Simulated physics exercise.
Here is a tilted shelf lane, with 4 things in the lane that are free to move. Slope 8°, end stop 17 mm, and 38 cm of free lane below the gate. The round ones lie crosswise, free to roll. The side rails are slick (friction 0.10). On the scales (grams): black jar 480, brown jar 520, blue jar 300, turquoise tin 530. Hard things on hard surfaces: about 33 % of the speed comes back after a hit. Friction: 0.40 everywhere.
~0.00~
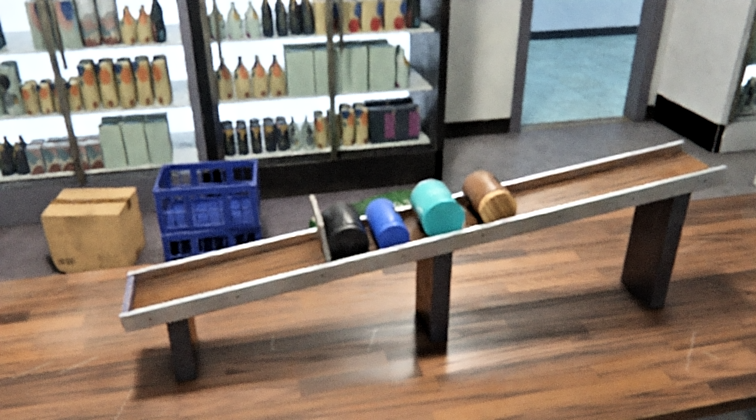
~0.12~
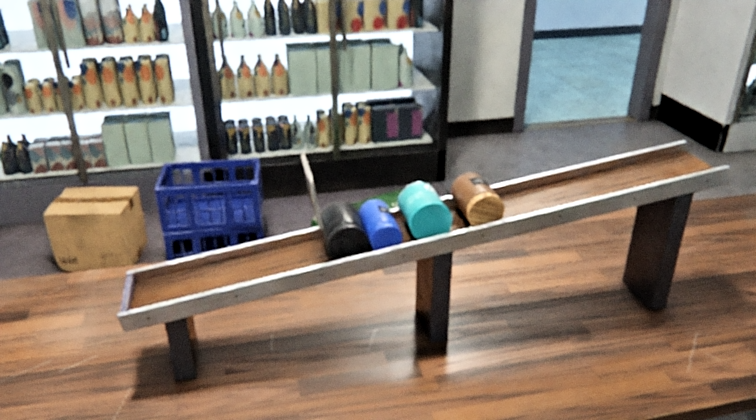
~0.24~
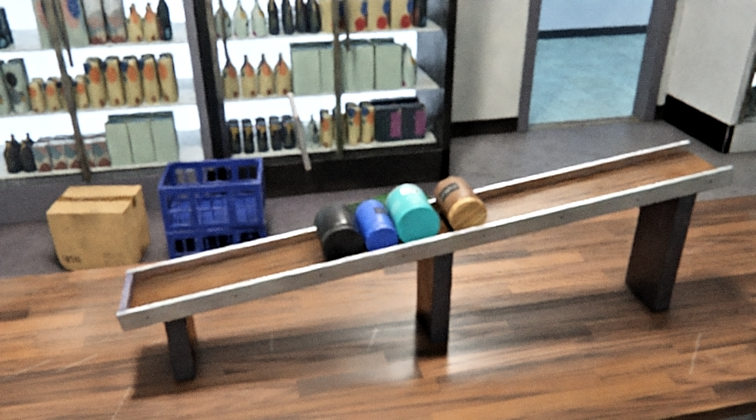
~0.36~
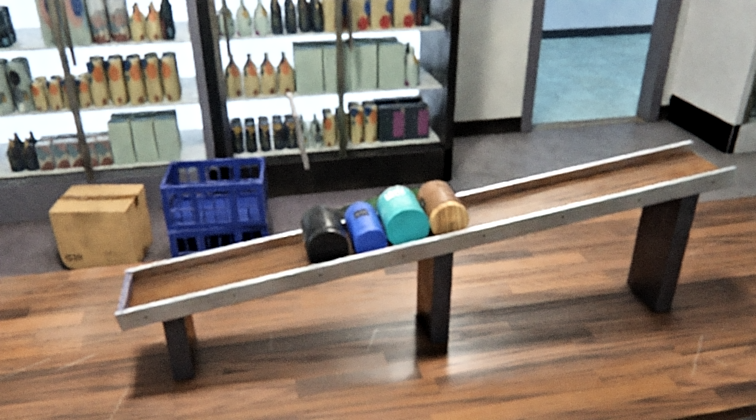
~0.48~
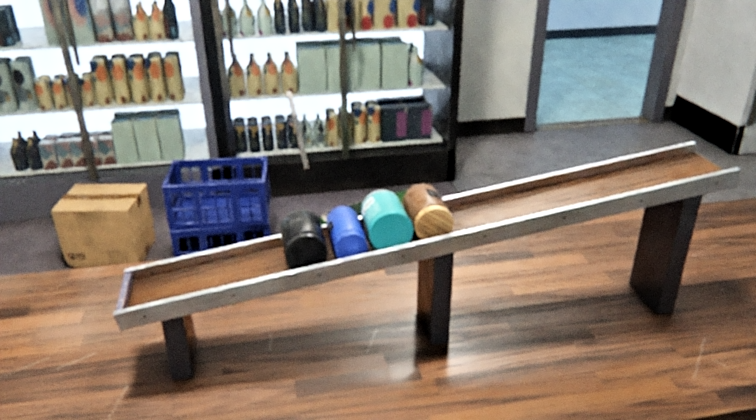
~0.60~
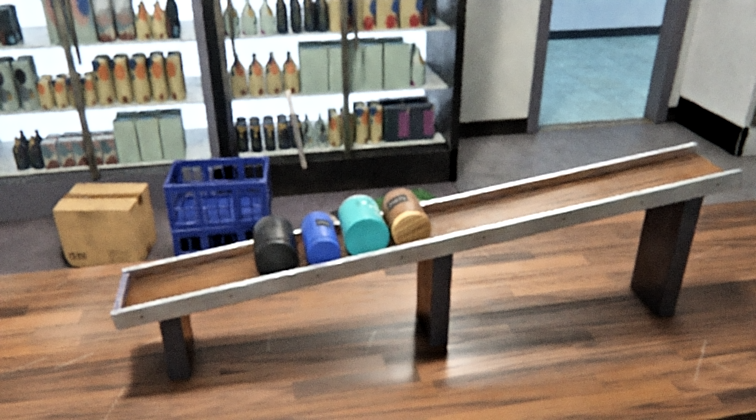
Four jars, black, blue, turquoise and brown, sat bunched behind a small gate on a sloping wooden lane, then rolled slowly down to the left in a close row once the gate lifted away.
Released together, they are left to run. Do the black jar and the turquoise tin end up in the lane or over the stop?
The black jar clears the end, the turquoise tin stops in the lane.
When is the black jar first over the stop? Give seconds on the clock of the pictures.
At about 1.1 s.
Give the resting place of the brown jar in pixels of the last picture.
At about (182, 267).
After 0.90 s, leader 7 cm from the stop; black jar near (179, 268); turquoise tin near (278, 245).
After 1.20 s, black jar now over the stop; turquoise tin near (172, 266).
After 1.70 s, blue jar now over the stop; turquoise tin near (135, 276); brown jar halted.
In the end (2.3 s), over the stop, black jar and blue jar; the other 2 in the lane. In the last view, turquoise tin near (138, 277).
